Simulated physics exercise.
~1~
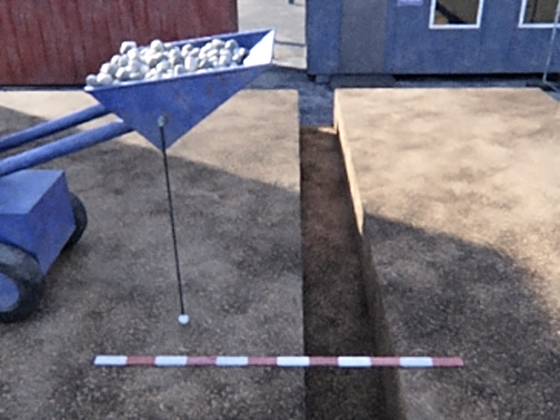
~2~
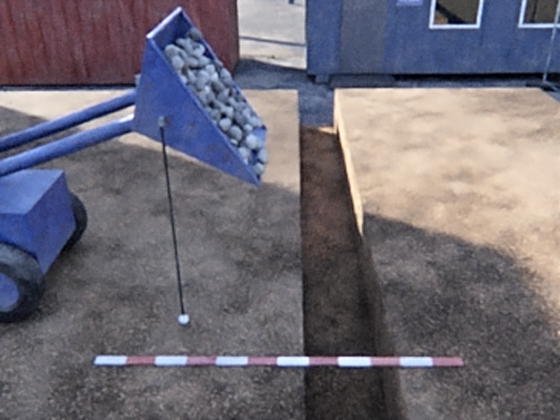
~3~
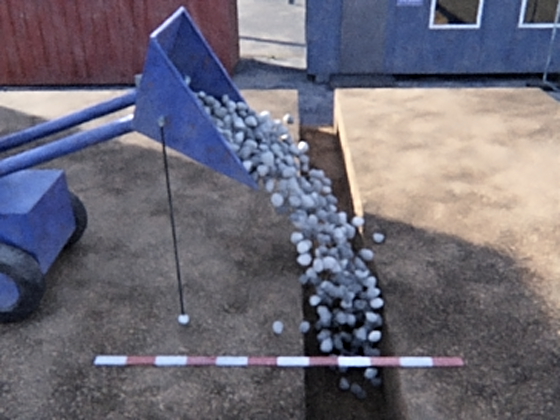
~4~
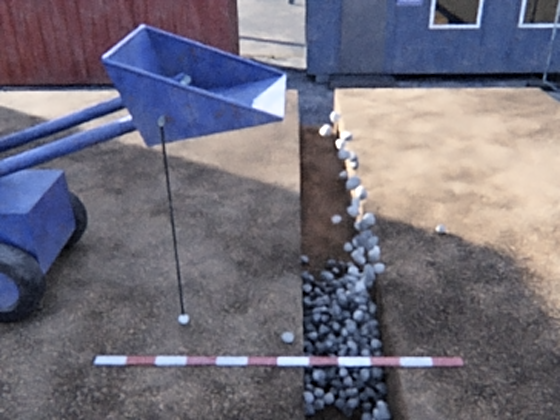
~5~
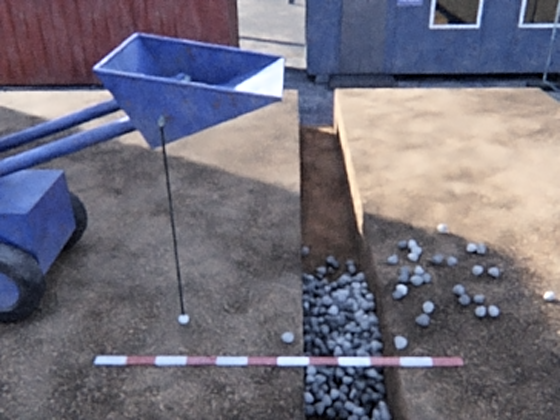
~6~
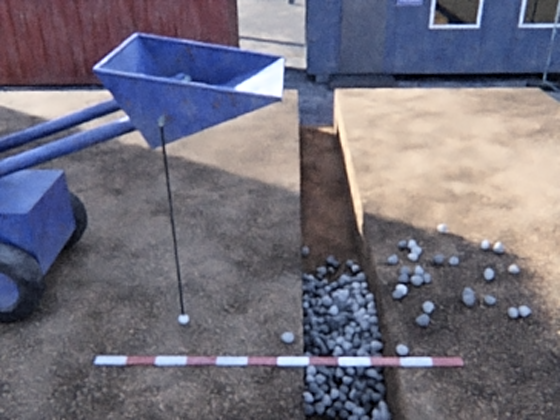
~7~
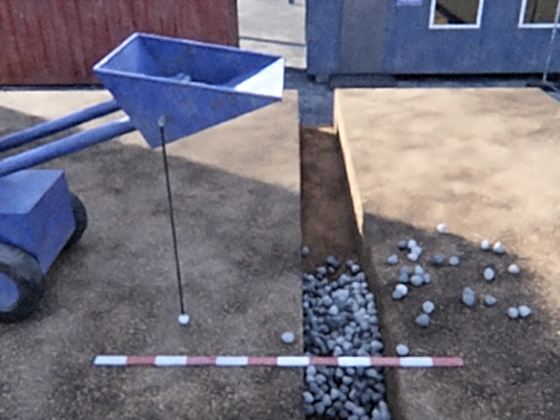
In a dirt yard, a blue loader bucket tips grey cobbles into a trench, then levels back, leaving some scattered beyond it.
